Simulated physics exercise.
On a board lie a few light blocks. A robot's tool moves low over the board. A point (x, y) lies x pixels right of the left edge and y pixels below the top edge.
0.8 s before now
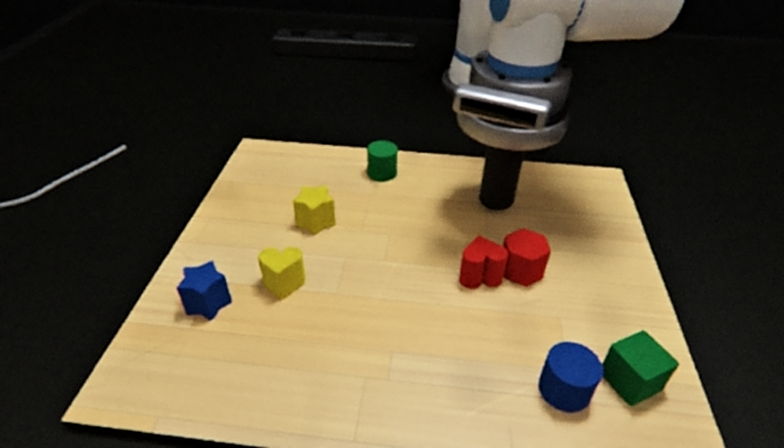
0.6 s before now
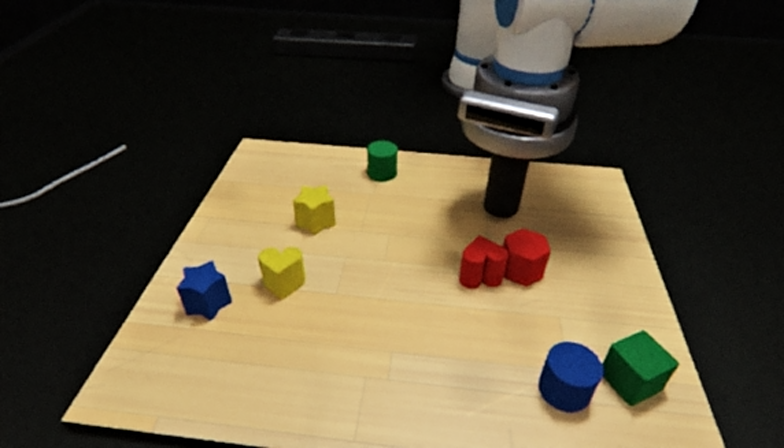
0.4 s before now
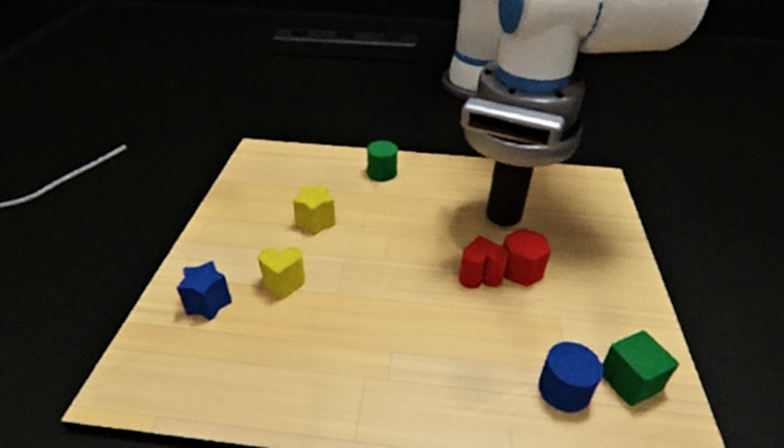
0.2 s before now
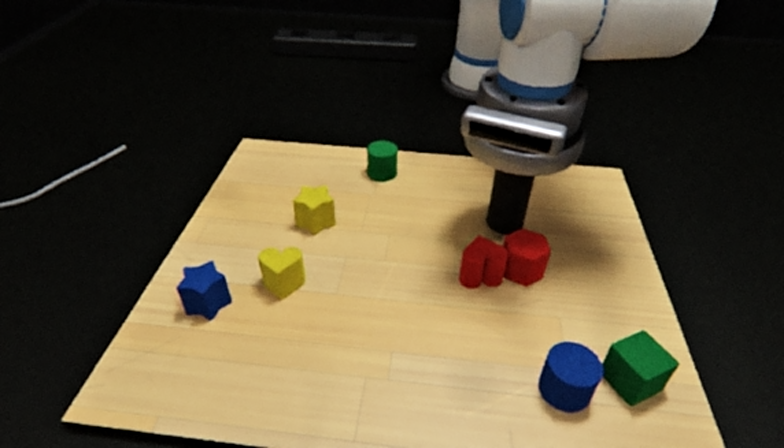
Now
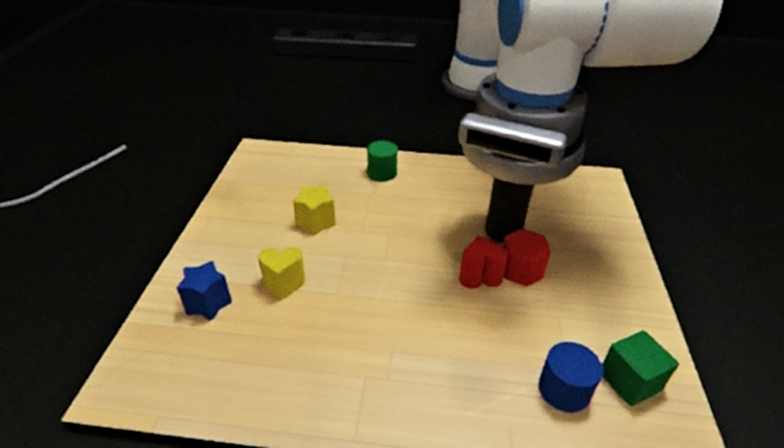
A robot arm with a dark, rod-like tool moves slightly toward the viewer over a wooden board, drifting a little to the right at first. The tool draws close behind the touching red heart and red hexagon, while all the colored blocks, including the blue and green ones, stay still.
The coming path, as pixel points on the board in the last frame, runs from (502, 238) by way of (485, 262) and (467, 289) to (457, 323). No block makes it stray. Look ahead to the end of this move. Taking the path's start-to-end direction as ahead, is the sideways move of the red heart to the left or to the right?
Over to the left.
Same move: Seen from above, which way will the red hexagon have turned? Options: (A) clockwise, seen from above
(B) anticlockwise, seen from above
The one that fits is B, anticlockwise, seen from above.
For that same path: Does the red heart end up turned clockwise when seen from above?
No
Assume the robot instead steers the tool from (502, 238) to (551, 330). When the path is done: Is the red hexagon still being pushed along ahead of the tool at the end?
The answer is yes.
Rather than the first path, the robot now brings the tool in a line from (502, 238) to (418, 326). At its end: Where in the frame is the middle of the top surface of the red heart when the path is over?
(469, 306)
The first path, step by step. One third of the way, tool (486, 255); red heart (481, 260), turned 10° anticlockwise; red hexagon (530, 250), turned 25° anticlockwise.
Two thirds of the way, tool (468, 282); red heart (469, 292), turned 35° anticlockwise; red hexagon (530, 250), turned 25° anticlockwise.
At the end, tool (458, 315); red heart (458, 329), turned 35° anticlockwise; red hexagon (530, 250), turned 25° anticlockwise.
